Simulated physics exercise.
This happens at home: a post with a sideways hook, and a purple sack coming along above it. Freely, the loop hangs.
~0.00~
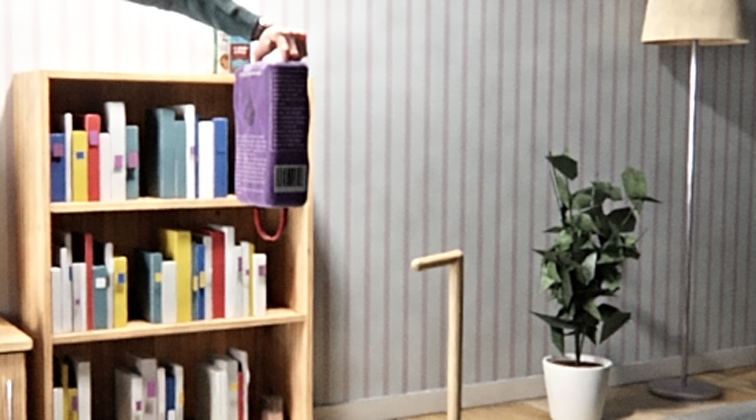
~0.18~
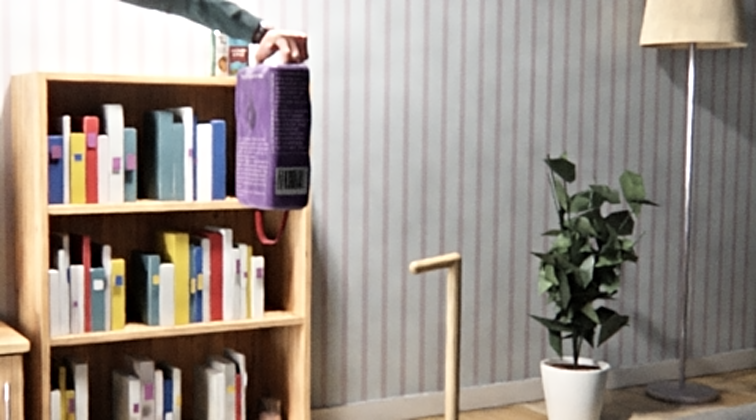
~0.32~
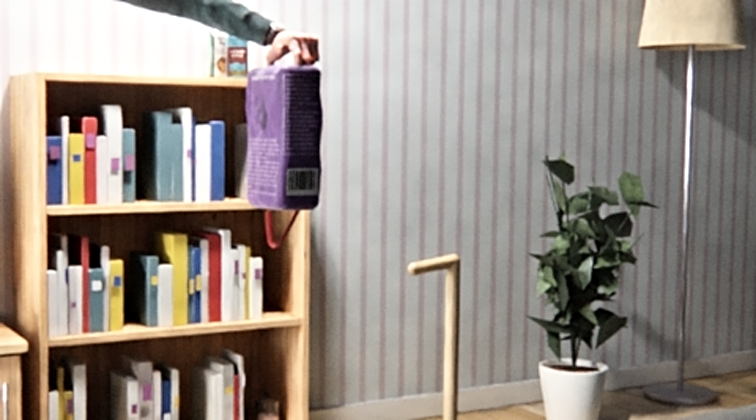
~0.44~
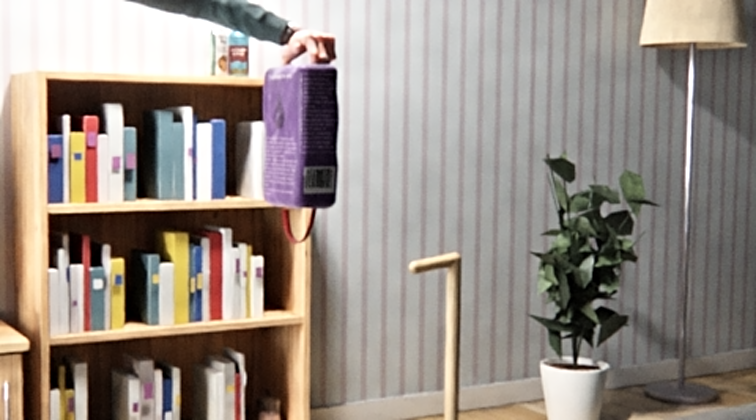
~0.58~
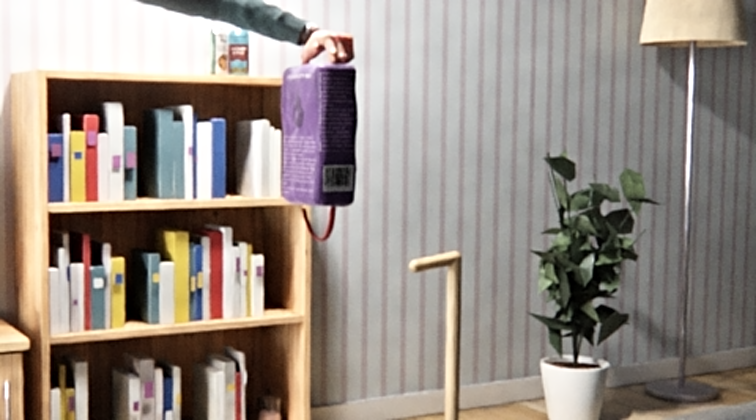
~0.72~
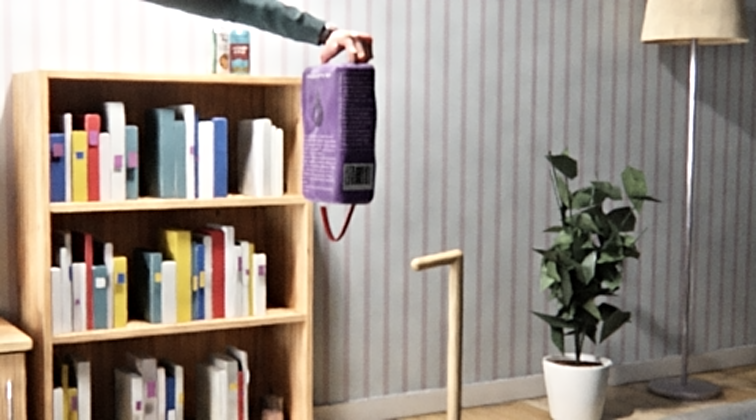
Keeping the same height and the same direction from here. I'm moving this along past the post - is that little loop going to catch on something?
No, it won't.
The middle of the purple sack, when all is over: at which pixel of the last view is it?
Near (573, 134).
After 1.66 s, sack over the post near (451, 134).
After 2.50 s, sack past the post near (541, 134).
In the end, sack past the post near (573, 134). The purple sack comes away clean.
